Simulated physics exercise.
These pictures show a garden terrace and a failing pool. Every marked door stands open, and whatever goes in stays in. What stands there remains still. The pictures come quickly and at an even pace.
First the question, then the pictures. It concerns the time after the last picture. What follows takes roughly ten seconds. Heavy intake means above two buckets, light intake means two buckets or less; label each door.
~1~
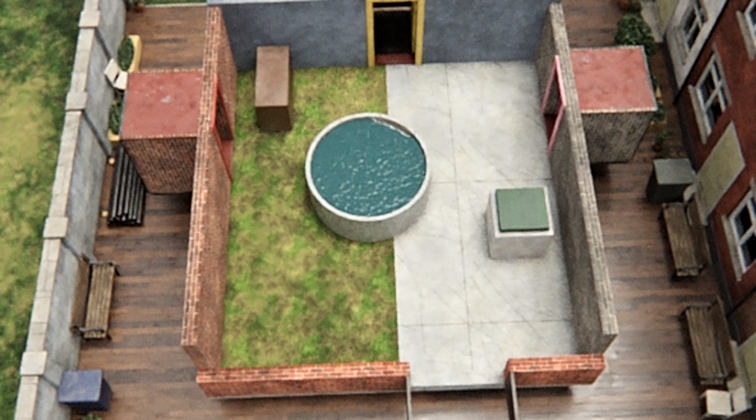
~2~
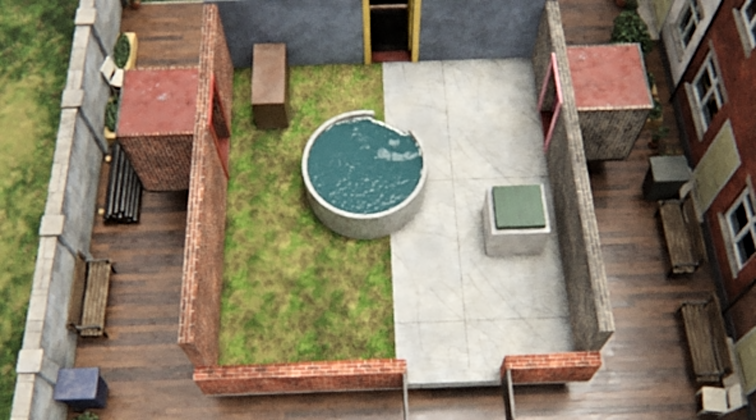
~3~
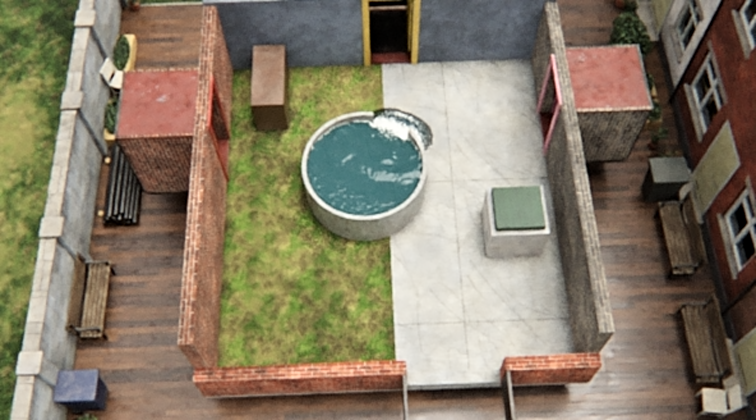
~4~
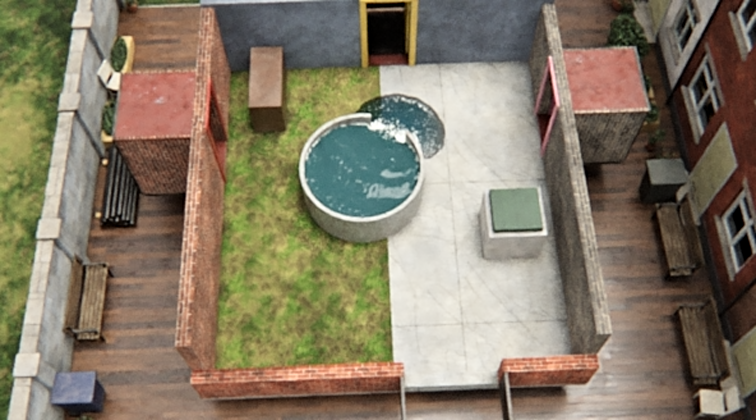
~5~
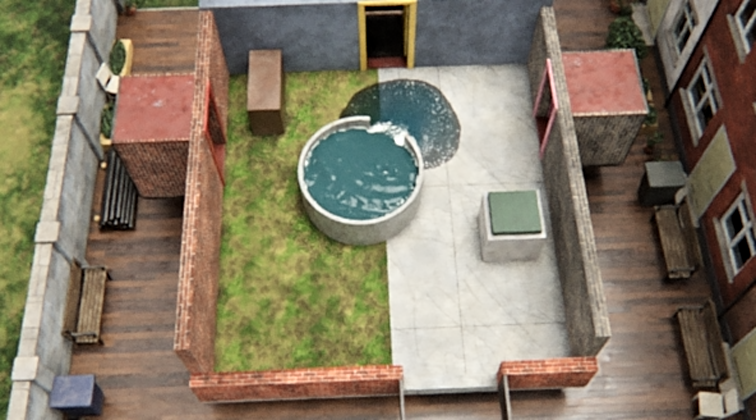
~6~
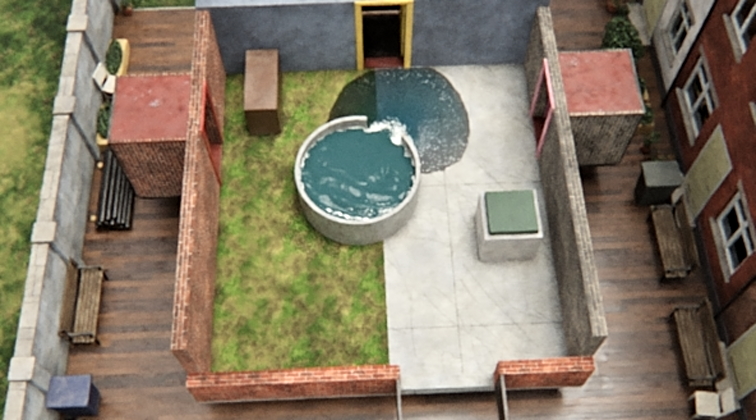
Labels: Yellow door: Heavy, red door: Light, pink door: Heavy.
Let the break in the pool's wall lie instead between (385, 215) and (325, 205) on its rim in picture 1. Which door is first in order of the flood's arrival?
It's the one in red that is reached before the others.
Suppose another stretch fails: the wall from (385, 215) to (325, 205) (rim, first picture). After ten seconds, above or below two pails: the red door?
Outcome - red: Above threshold.
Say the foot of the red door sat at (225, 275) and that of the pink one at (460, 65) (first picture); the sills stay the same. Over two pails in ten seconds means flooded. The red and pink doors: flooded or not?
Lab note - red door stays within, pink door overshoots.
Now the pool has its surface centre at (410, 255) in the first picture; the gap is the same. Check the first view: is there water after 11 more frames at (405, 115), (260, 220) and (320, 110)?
First spot gets drenched, second spot stays unwetted, third spot stays unwetted.
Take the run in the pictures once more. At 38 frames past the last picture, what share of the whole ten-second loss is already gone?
Roughly 75 %.
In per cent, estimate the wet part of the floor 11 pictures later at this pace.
It should be close to 25 %.
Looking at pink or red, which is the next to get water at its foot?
That's the pink one.
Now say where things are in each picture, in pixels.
The first frame shows still water in the pool at (368, 167).
In the second frame, the front is at a hidden place, out from the gap on the pool's far side.
In the third frame, the front is at (426, 127), out from the gap on the pool's far side.
In the fourth frame, the front is at (415, 100), out from the gap on the pool's far side.
In the fifth frame, the front is at (424, 84), out from the gap on the pool's far side.
In the sixth frame, the front is at (434, 72), out from the gap on the pool's far side.
A moment on, water covers 25 % of the floor; the yellow door over two buckets in, the red door not reached, the pink door not reached.
Next, water covers 25 % of the floor; the yellow door far over two buckets in, the red door not reached, the pink door under two buckets in.
Then, water covers 35 % of the floor; the yellow door far over two buckets in, the red door not reached, the pink door over two buckets in.
Later, water covers 60 % of the floor; the yellow door far over two buckets in, the red door not reached, the pink door far over two buckets in.
In the end, water covers 90 % of the floor; the yellow door far over two buckets in, the red door wet at the sill, nothing in, the pink door far over two buckets in.
